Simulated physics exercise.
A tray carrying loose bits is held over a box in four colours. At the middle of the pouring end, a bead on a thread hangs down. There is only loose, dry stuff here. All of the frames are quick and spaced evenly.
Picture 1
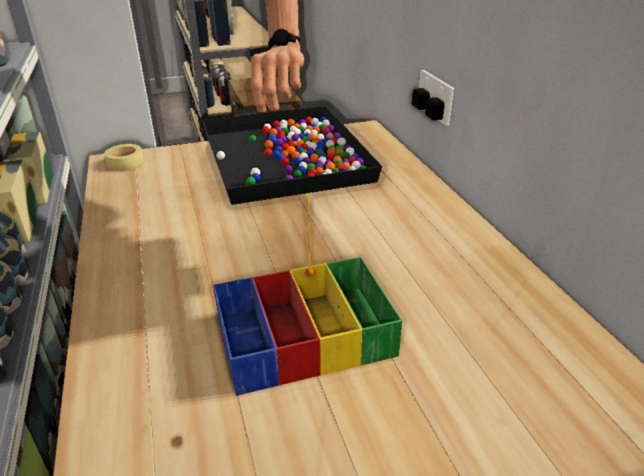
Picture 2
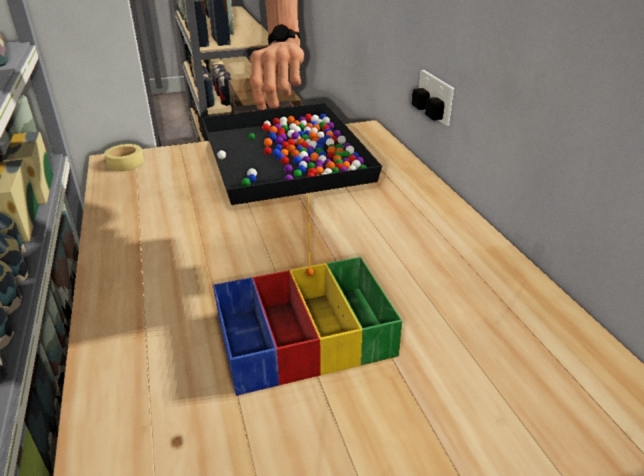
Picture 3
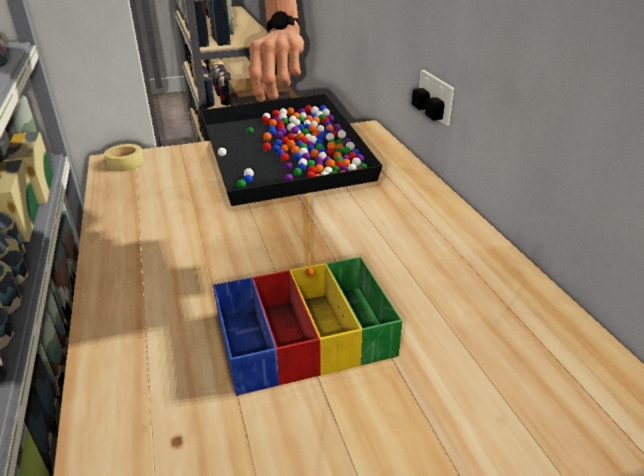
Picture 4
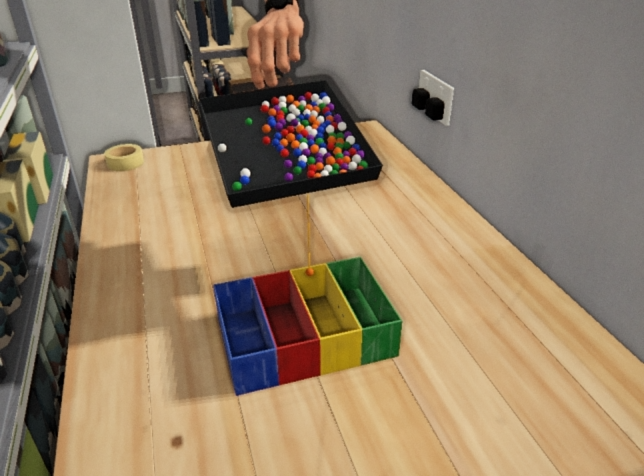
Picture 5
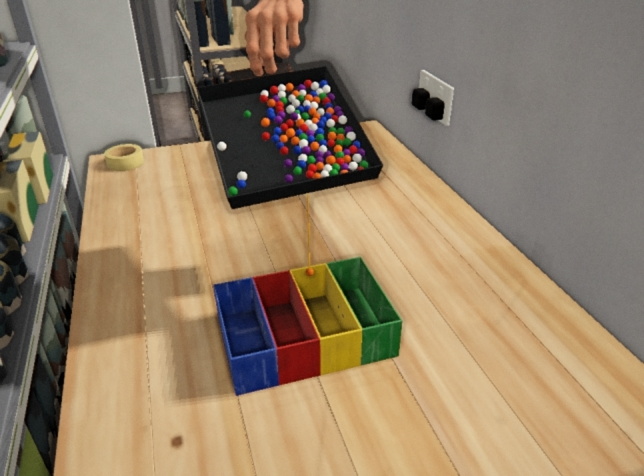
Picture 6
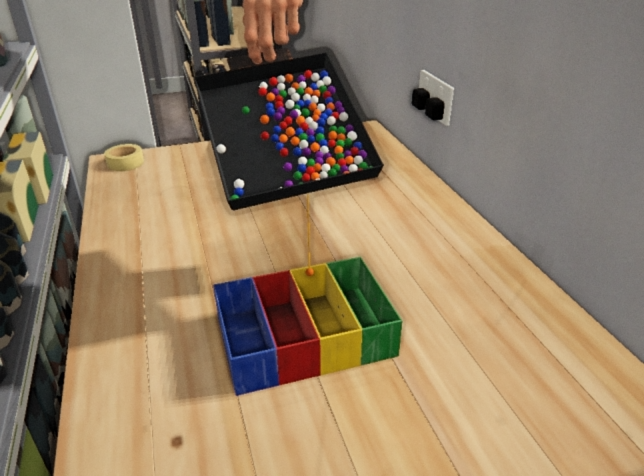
A black tray of colourful plastic beads tilted slowly as a hand raised its far side, the near left corner dipping slightly and the beads shifting, while the four-coloured box in front stayed still.
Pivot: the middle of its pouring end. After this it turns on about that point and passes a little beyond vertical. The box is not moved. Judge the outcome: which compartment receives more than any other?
The blue compartment receives the most.
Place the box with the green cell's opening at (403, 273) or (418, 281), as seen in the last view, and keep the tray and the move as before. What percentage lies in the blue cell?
It would be roughly 20 per cent, followed by roughly 20 per cent.
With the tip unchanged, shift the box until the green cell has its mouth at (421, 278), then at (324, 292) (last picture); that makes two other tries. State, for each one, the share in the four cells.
Trial 1 near 20 %, trial 2 near 90 %.
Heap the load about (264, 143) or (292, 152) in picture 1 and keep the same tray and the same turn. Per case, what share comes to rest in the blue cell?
50 and 50 per cent.
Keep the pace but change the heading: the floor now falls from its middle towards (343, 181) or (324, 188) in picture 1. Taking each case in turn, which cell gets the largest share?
The cell in green, then the green one.
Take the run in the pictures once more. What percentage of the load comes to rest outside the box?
10 %.
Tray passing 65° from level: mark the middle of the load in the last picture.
I'd put the middle close to (287, 177).
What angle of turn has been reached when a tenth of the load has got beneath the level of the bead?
That happens at around 85°.
Just after the last frame, tray tipped steeply; almost all on the tray; just a few in the blue cell; just a few falling or outside the box.
A moment on, tray tipped past a quarter turn; roughly a quarter on the tray; roughly a quarter in the blue cell; about a tenth in the red cell; just a few in the yellow cell; just a few in the green cell; roughly a third falling or outside the box.
Further on, tray tipped past a quarter turn; roughly half in the blue cell; roughly a quarter in the red cell; about a tenth in the yellow cell; just a few in the green cell; about a tenth falling or outside the box.
When it is over, tray tipped past a quarter turn; roughly half in the blue cell; roughly a quarter in the red cell; about a tenth in the yellow cell; just a few in the green cell; about a tenth outside the box.
